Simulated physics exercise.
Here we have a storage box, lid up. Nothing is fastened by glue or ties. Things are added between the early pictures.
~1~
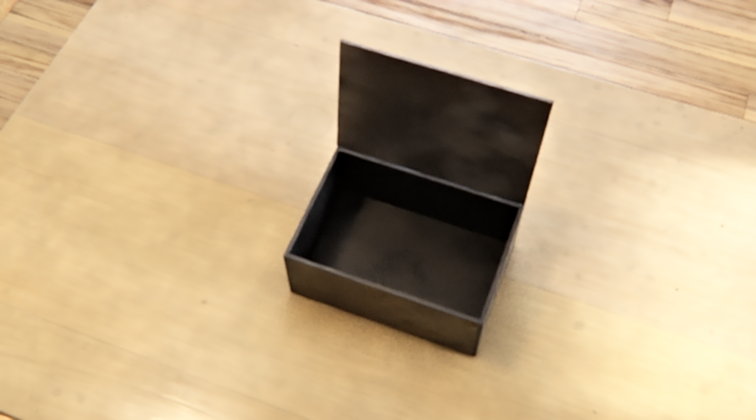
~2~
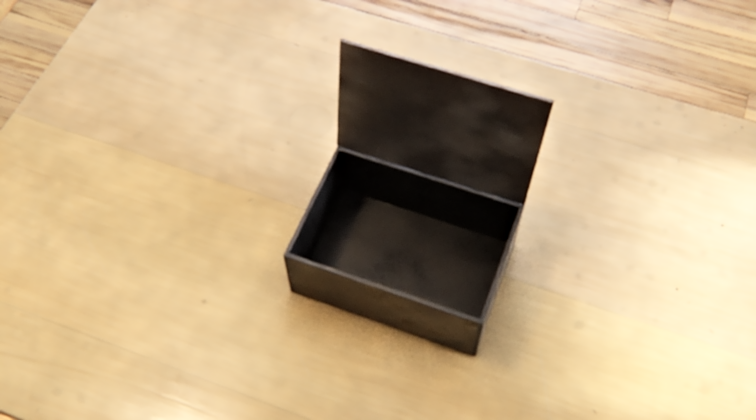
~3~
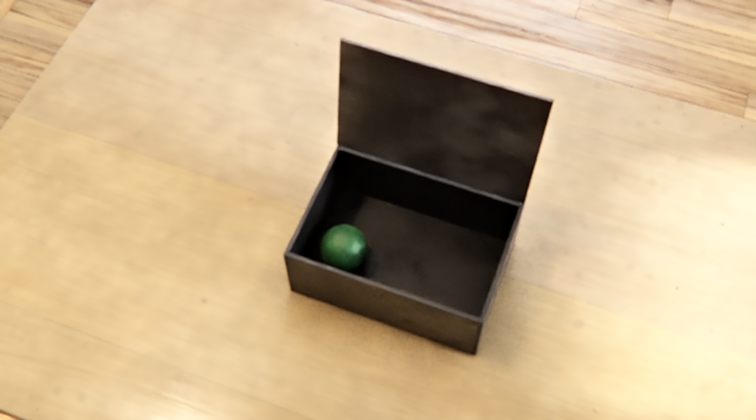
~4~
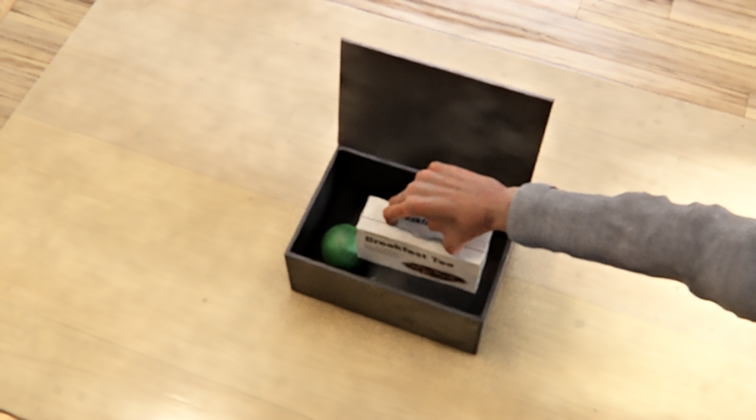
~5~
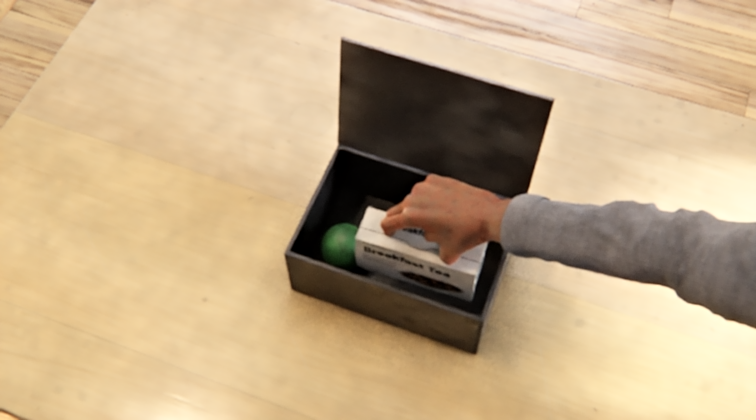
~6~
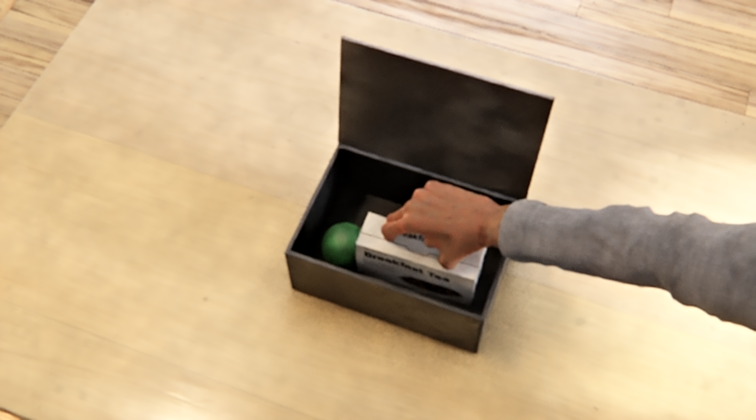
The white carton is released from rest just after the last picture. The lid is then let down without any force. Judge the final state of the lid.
The lid lowers completely.
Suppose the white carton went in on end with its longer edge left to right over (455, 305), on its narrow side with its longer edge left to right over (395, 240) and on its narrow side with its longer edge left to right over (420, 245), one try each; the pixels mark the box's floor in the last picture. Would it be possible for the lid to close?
Going in order, the lid is left partly open, then comes down all the way, then comes down all the way.
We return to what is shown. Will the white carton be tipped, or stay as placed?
In the end, it keeps its orientation.
Then, 1.30 s after the last picture, lid 79° above the rim; white carton slid a little near (418, 283).
Then, 1.80 s after the last picture, lid 36° above the rim; white carton slid a little near (418, 283).
At rest, lid shut; moved from the start, white carton; green ball in place. Seen from the same camera at the end, white carton near (418, 283).
